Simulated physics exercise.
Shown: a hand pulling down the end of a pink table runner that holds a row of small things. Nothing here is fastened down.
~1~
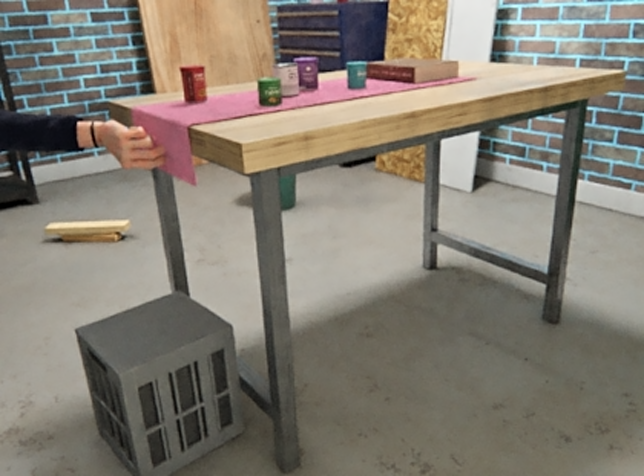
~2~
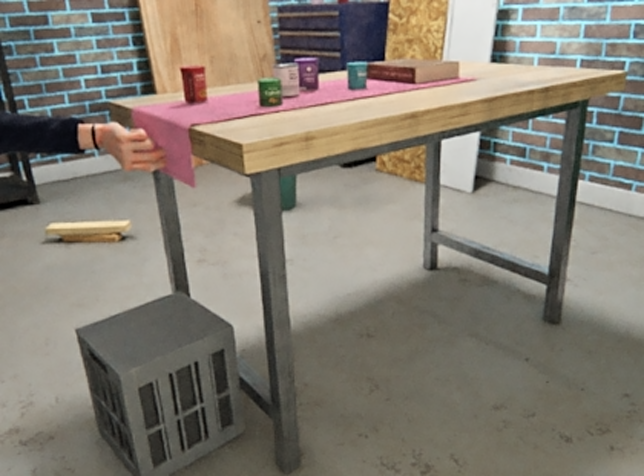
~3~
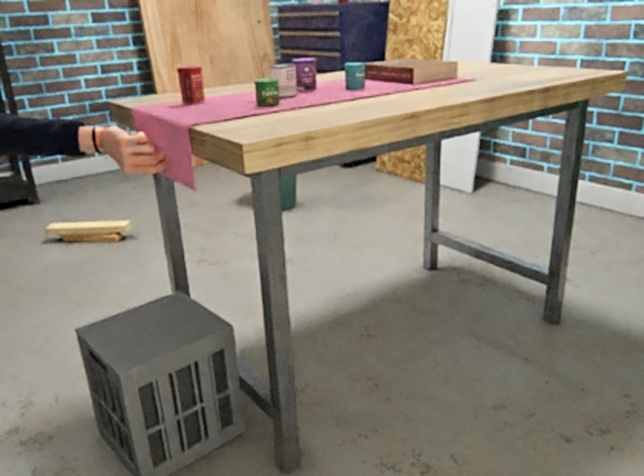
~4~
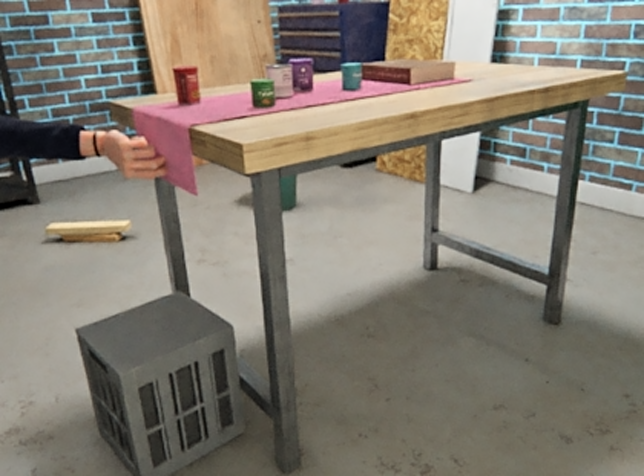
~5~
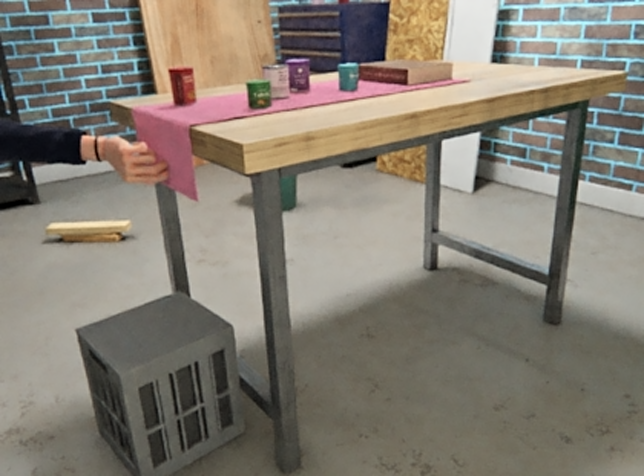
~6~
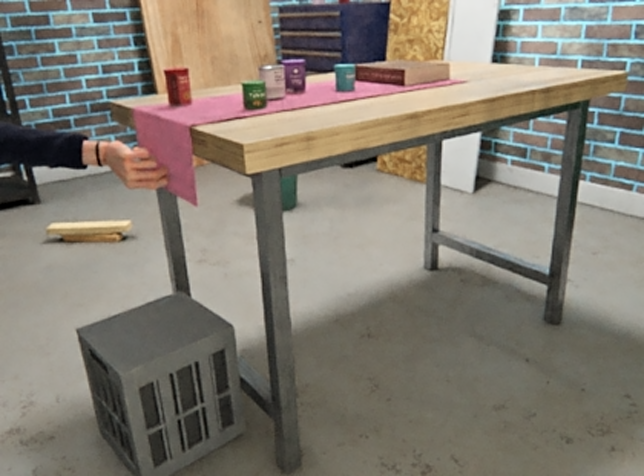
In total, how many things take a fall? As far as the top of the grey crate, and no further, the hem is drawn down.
Three objects go.
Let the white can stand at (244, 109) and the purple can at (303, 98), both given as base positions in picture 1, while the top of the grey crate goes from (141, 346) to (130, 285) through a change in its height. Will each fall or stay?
As for the white can, it leaves the top; as for the purple can, it stays in place.
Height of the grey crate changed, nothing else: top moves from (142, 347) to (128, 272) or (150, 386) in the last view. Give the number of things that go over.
That would make 1 and 4.
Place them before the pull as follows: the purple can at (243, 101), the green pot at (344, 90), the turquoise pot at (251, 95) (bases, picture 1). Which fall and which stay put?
Purple can: Gone off. Green pot: Still up. Turquoise pot: Gone off.
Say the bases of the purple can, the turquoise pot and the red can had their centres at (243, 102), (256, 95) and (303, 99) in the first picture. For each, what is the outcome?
The purple can ends up off the top, the turquoise pot ends up off the top, the red can ends up off the top.
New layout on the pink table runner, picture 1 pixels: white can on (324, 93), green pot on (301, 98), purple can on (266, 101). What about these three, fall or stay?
As for the white can, it stays where it is; the green pot tips off; the purple can tips off.
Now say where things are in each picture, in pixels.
The first frame shows hem (196, 186); red can (192, 66); green pot (269, 79); white can (285, 64); purple can (306, 59); turquoise pot (356, 63); top of the crate (141, 346).
The second frame shows hem (195, 188); red can (192, 67).
The third frame shows hem (196, 191); green pot (266, 80).
The fourth frame shows hem (197, 196); white can (279, 65); top of the crate (142, 347).
The fifth frame shows hem (198, 202); purple can (297, 60).
The sixth frame shows hem (197, 208); red can (176, 68); green pot (254, 82); white can (271, 66); purple can (293, 61); turquoise pot (345, 65).
A little later, hem near (178, 277); red can and green pot gone.
Next, hem on the crate; red can, green pot and white can gone.
When it is over, hem on the crate; red can, green pot and white can gone. It carries off three.
